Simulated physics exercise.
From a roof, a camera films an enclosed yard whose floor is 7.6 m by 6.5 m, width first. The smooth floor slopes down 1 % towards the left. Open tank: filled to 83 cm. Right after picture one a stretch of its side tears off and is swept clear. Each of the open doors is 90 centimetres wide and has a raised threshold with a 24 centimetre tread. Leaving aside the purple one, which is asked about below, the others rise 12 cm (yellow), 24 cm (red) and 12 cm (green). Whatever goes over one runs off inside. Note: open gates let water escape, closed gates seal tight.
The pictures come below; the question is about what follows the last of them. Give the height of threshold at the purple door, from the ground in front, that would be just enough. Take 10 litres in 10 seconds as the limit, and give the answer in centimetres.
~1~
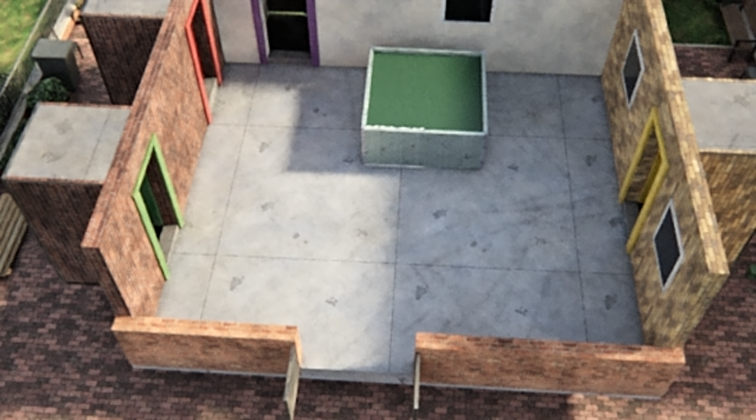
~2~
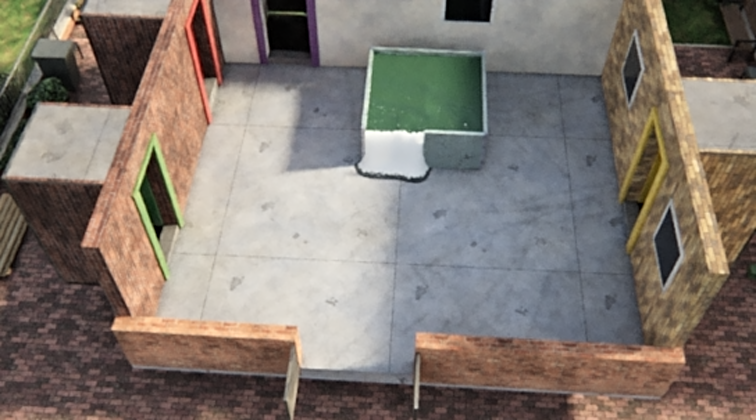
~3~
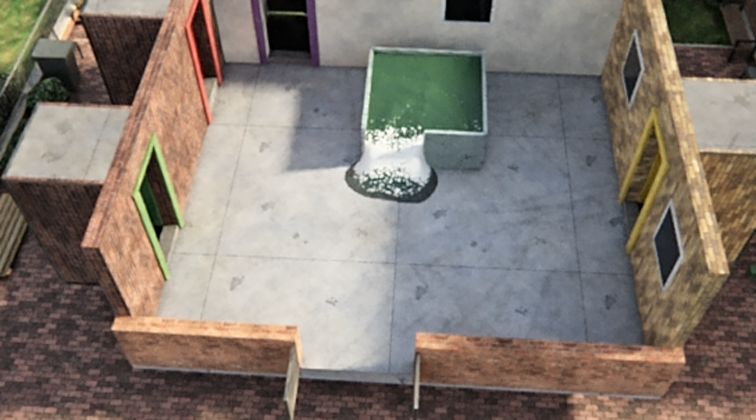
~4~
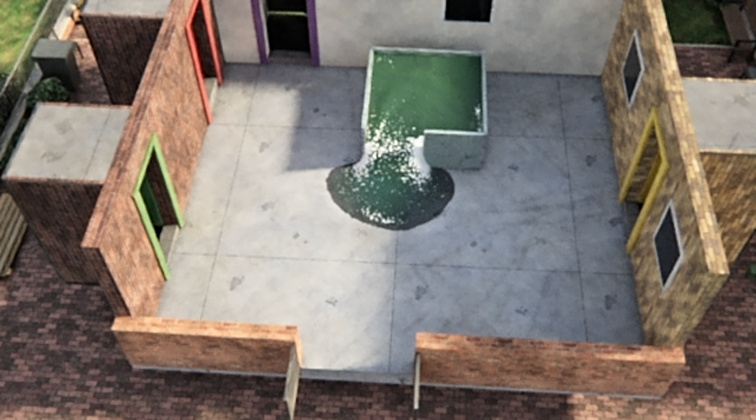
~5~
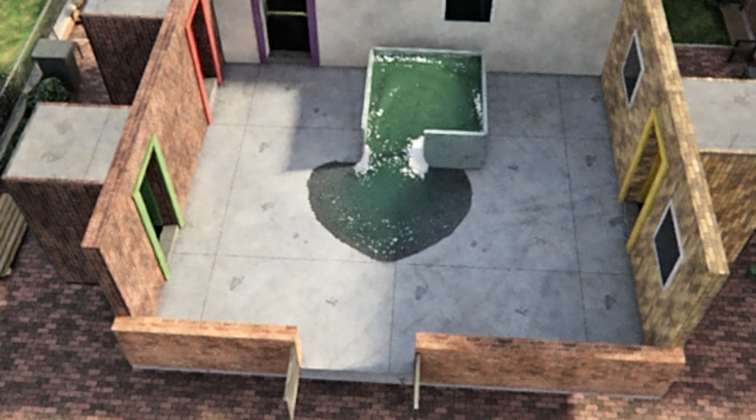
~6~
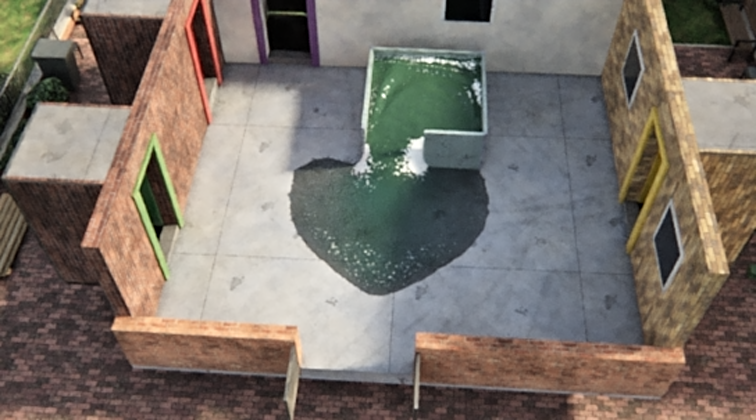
Close to 7 cm.
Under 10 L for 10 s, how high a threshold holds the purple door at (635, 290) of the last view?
Minimum: Close to 6.0 cm.
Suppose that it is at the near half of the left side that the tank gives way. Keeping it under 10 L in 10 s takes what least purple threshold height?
Roughly 13.5 cm.
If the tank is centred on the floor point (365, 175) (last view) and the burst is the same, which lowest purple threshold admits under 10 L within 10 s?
At least roughly 12.0 cm high.
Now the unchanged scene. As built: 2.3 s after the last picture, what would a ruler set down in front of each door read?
Lab note, depth in cm: Purple 0; yellow 0; red 0; green 11.
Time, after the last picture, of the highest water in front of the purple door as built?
The depth peaks at about 7.0 seconds.
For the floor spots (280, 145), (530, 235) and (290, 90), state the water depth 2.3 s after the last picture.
Some 0, 1 and 0 cm.
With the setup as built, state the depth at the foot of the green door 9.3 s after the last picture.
It stands about 7.0 centimetres deep.
Then, 0.7 s after the last picture water covers 35 % of the floor, deepest (46 cm) near (385, 169); it has not reached the purple door.
Then, 2.3 s after the last picture water covers 45 % of the floor, deepest (33 cm) near (195, 347); it has not reached the purple door.
Then, 9.3 s after the last picture water covers 100 % of the floor, deepest (12 cm) near (223, 74); 9 cm at the purple door, 0 litres in over its 15 cm threshold.
At the purple door as built, the water peaked near 10 cm, 6.9 s after the last picture.
Run again over the same 10 s with other heights there, 16 litres in over 6.5 cm, 5 litres over 8 cm. The limit of 10 litres is kept from about 7 cm up.
